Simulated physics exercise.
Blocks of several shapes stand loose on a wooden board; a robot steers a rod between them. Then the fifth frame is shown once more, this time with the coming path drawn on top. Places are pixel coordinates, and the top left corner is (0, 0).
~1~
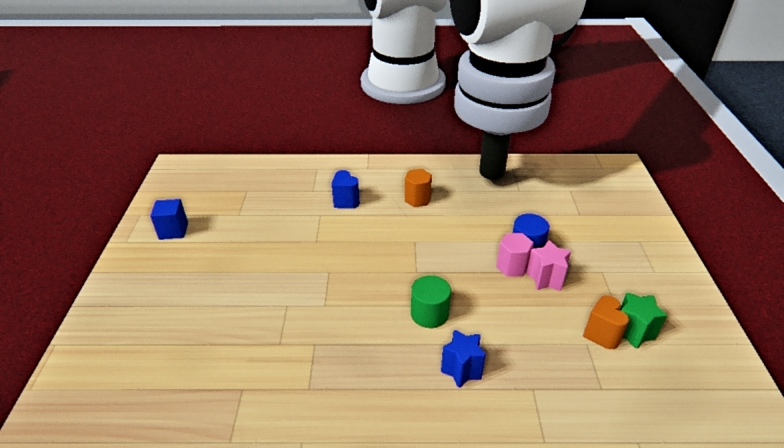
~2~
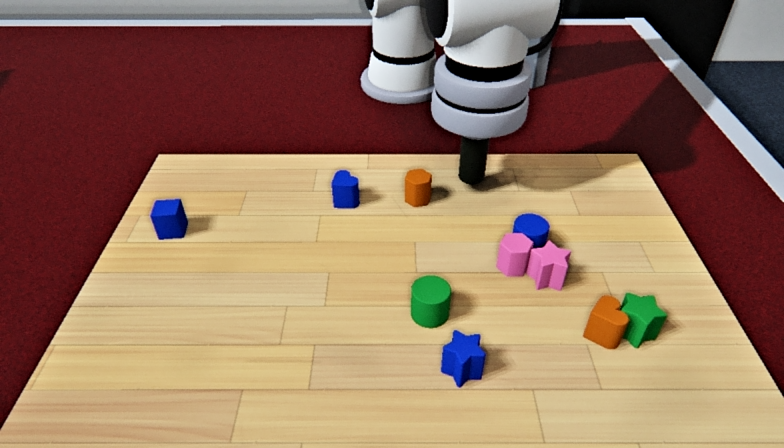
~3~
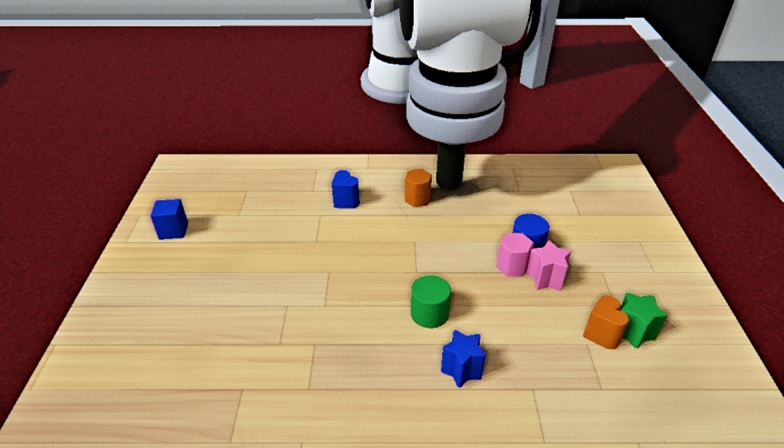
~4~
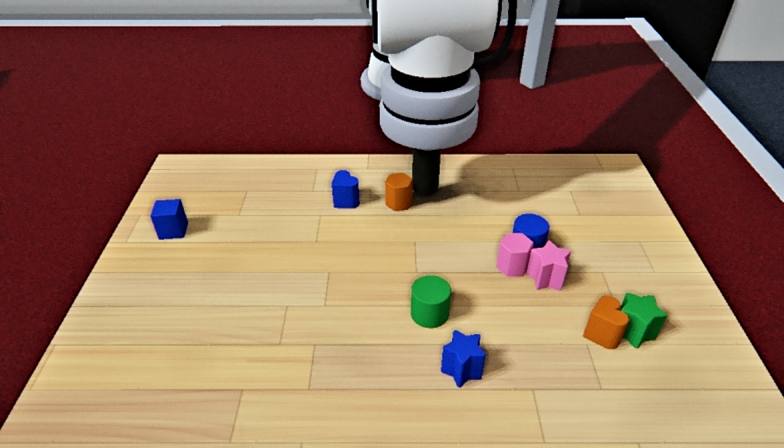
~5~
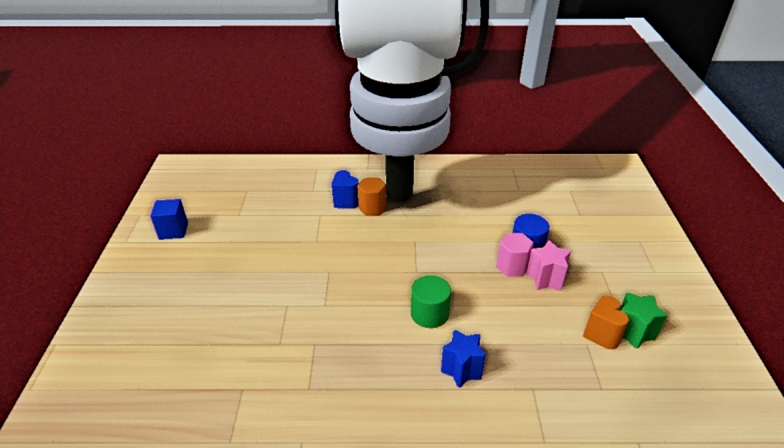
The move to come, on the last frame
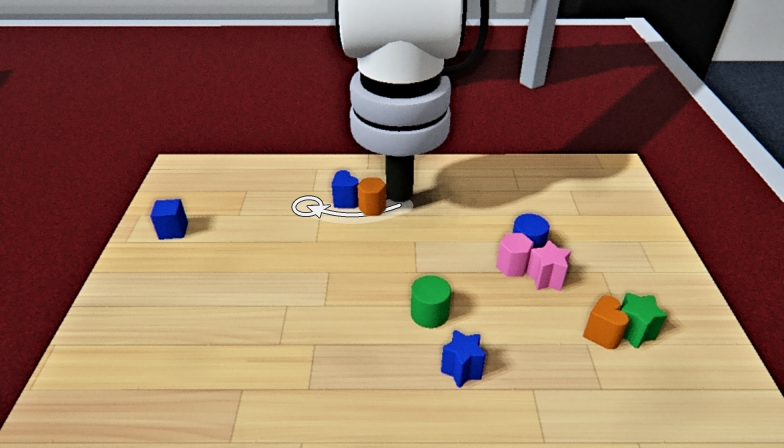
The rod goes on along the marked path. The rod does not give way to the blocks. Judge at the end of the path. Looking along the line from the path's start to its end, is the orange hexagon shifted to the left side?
That would be a yes.
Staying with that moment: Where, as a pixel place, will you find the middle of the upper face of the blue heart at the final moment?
So, by the moment the path ends, you'll find the top centre of the blue heart at (316, 170).
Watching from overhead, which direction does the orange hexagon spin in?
Viewed from above, counterclockwise.
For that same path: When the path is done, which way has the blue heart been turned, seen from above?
From the top, the block rotates clockwise.
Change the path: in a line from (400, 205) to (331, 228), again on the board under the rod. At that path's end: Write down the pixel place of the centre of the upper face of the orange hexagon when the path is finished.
Near (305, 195).
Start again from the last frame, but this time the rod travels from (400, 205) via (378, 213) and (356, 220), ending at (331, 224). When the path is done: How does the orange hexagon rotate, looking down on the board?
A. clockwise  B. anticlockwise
I choose A.
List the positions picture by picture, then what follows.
The first frame shows rod tip (492, 174); block tops, blue heart (344, 178); orange hexagon (418, 176).
The second frame shows rod (471, 178); blocks unchanged.
The third frame shows rod (449, 183); blocks unchanged.
The fourth frame shows rod (425, 189); orange hexagon (399, 179).
The fifth frame shows rod (400, 195); blue heart (344, 178); orange hexagon (372, 184).
Path on the board, from (400, 205) over (369, 213) and (337, 214) to (308, 206).
What follows on the original path. One third of the way, rod (368, 204); blue heart (329, 177), turned 65° clockwise; orange hexagon (340, 191), turned 15° clockwise.
Two thirds of the way, rod (334, 204); blue heart (325, 176), turned 90° clockwise; orange hexagon (306, 194).
At the end, rod (306, 196); blue heart (316, 170), turned 150° clockwise; orange hexagon (284, 195), turned 20° anticlockwise.
